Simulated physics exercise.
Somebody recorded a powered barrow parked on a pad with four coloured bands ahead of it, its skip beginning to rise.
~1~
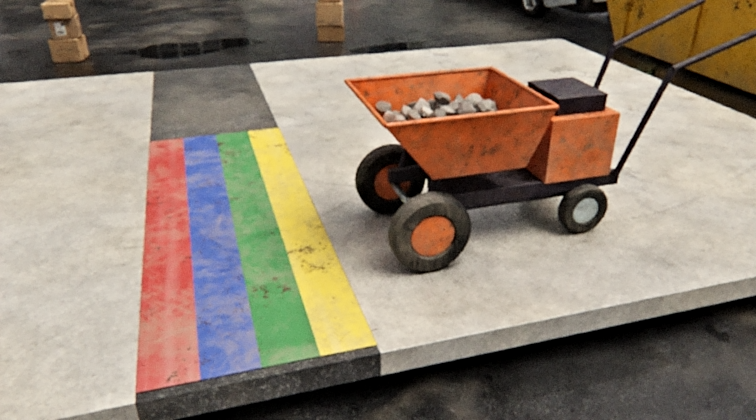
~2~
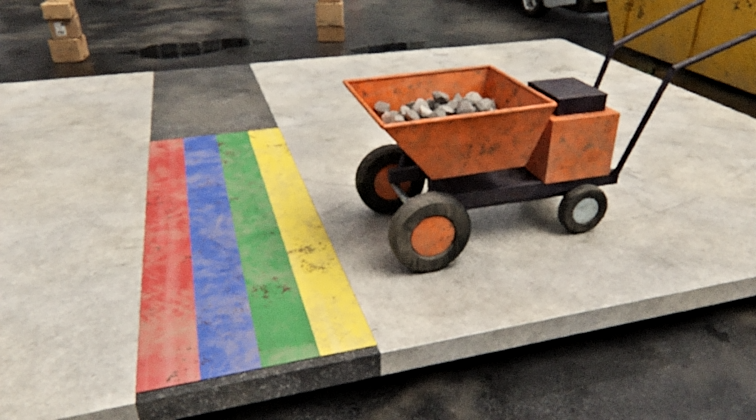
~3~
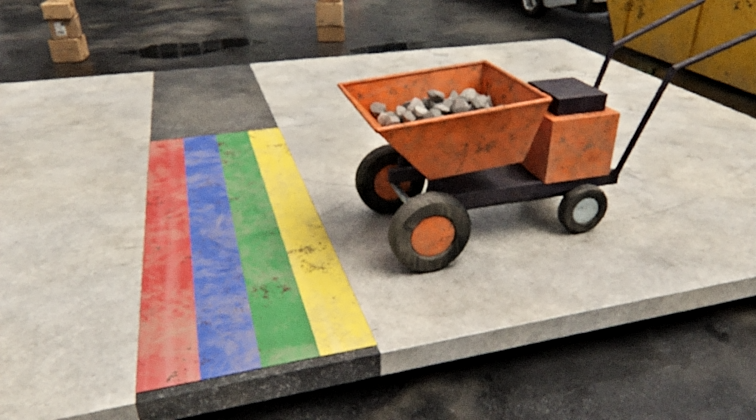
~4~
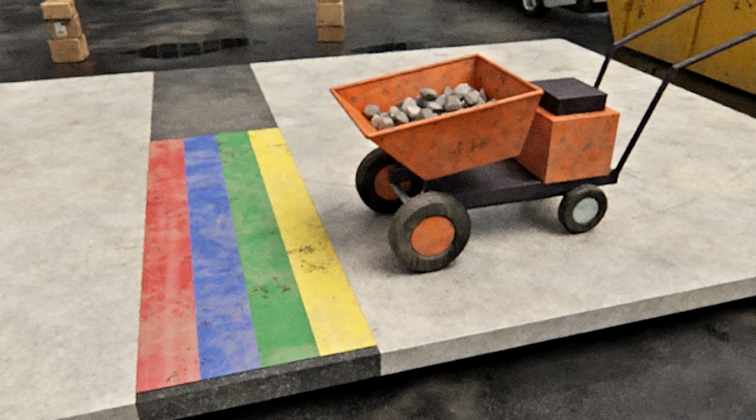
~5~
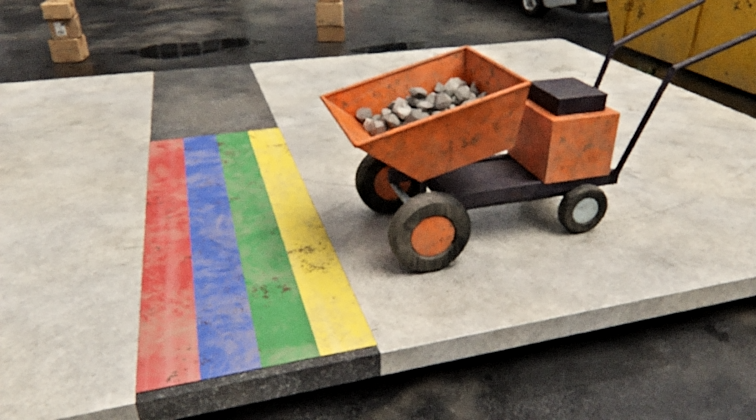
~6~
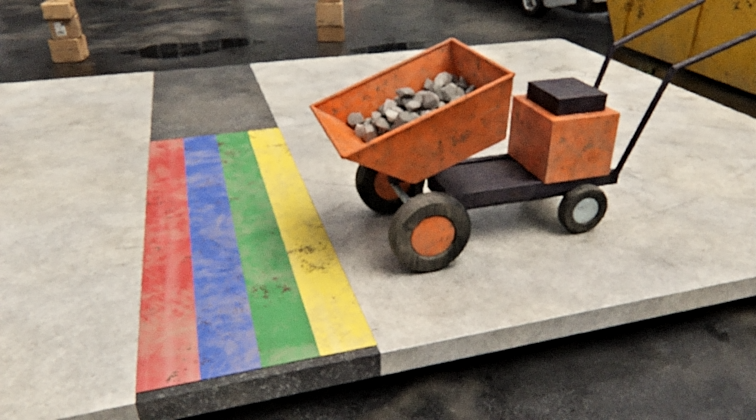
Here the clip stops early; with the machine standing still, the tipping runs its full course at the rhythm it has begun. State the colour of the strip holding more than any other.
It is green.
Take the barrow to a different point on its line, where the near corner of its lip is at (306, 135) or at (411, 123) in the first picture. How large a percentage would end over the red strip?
The first gives close to 40 per cent and the second 0 per cent.
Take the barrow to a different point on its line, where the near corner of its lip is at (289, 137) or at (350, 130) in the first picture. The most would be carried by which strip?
Spot 1 - red; spot 2 - the blue one.
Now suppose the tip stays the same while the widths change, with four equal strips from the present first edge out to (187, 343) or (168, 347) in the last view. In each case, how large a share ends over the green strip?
The first gives 20 %, the second 30 %.
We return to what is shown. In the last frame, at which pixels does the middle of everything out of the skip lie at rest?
Roughly at (249, 259).
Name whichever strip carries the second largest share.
The blue one.
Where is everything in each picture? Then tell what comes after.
Lip of the skip near (386, 126), level; top of the load near (448, 113), broken stones; yellow strip near (334, 311); green strip near (281, 321); blue strip near (226, 331); red strip near (168, 342), in the first picture.
Lip of the skip near (383, 127), tipped barely; top of the load near (446, 113), in the second picture.
Lip of the skip near (377, 131), tipped barely; top of the load near (456, 112), in the third picture.
Lip of the skip near (368, 137), tipped a little; top of the load near (449, 110), in the fourth picture.
Lip of the skip near (356, 146), tipped a little; top of the load near (467, 106), in the fifth picture.
Lip of the skip near (344, 157), tipped clearly; top of the load near (464, 107); yellow strip near (334, 311); green strip near (281, 321); blue strip near (226, 331); red strip near (168, 342), in the sixth picture.
Shortly afterwards, skip tipped steeply; the whole lot in the skip.
Next, skip tipped right over; near two thirds in the skip; near a quarter over the green strip; a little over the blue strip.
Some moments later, skip tipped right over; near a quarter in the skip; only a few over the yellow strip; near a third over the green strip; near a quarter over the blue strip; a little over the red strip; only a few off the paint.
In the end, skip tipped right over; near a quarter in the skip; a little over the yellow strip; near a third over the green strip; near a quarter over the blue strip; a little over the red strip; only a few off the paint.
